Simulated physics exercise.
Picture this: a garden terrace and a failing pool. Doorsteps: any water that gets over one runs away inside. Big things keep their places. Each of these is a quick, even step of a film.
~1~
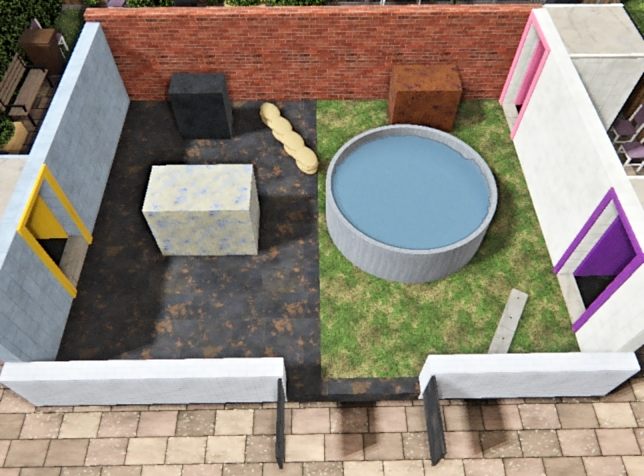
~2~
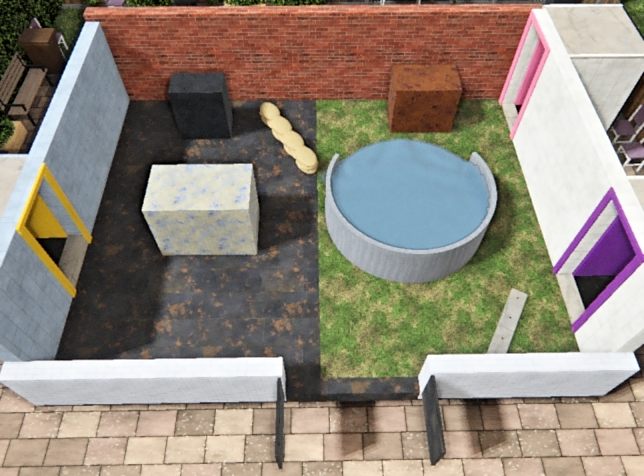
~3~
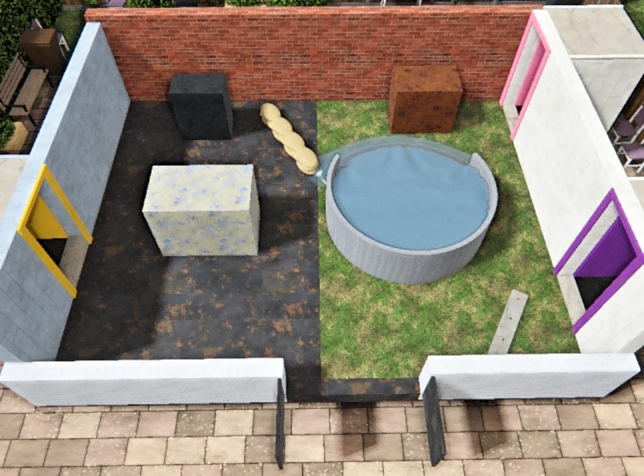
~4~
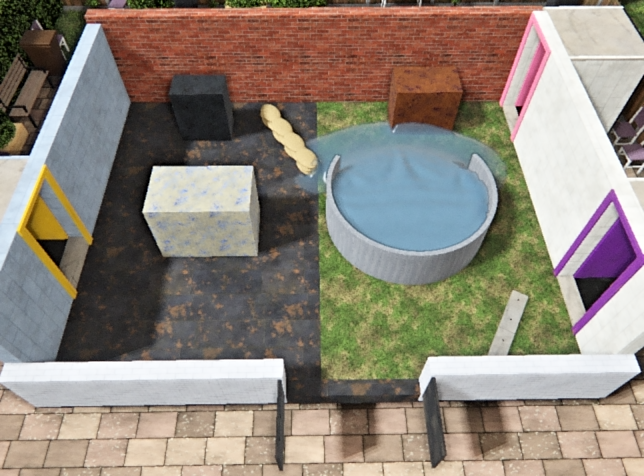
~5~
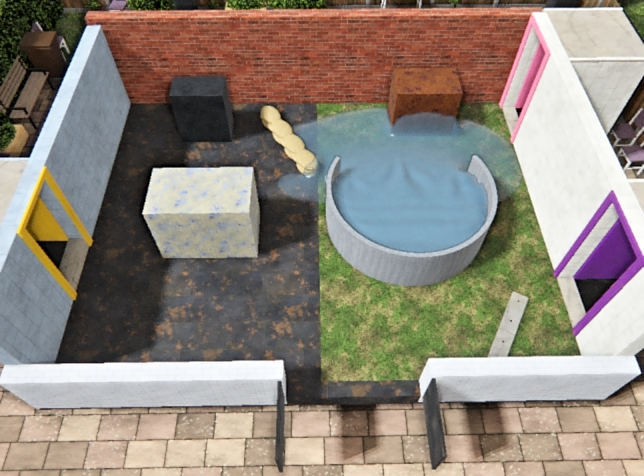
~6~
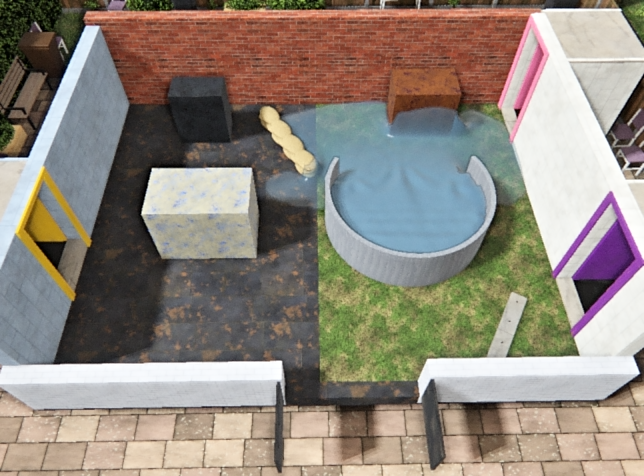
Round grey pool opening along its far side in a walled terrace, water spreading over grass and onto the dark paving.
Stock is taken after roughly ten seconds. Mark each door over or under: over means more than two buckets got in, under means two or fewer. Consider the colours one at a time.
Purple door - over, yellow door - under, pink door - over.
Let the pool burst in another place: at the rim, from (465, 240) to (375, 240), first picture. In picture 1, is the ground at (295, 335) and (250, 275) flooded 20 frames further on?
Respectively: Drenched and parched.
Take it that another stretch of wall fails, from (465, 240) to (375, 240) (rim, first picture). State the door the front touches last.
The one in yellow, I'd guess.
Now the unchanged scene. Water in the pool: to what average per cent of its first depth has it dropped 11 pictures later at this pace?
Roughly 34 %.
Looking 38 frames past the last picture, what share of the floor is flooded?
My estimate is close to 90 per cent.
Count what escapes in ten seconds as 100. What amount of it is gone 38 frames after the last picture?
About 55 per cent.
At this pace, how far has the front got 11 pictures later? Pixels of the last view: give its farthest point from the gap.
My guess is roughly (129, 108).
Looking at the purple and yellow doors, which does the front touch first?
I'd say the purple-painted one.
A moment on, water covers 25 % of the floor; the purple door not reached, the yellow door not reached, the pink door over two buckets in.
Next, water covers 35 % of the floor; the purple door not reached, the yellow door not reached, the pink door far over two buckets in.
Then, water covers 50 % of the floor; the purple door wet at the sill, nothing in, the yellow door not reached, the pink door far over two buckets in.
Later, water covers 90 % of the floor; the purple door over two buckets in, the yellow door wet at the sill, nothing in, the pink door far over two buckets in.
In the end, water covers 95 % of the floor; the purple door far over two buckets in, the yellow door wet at the sill, nothing in, the pink door far over two buckets in.
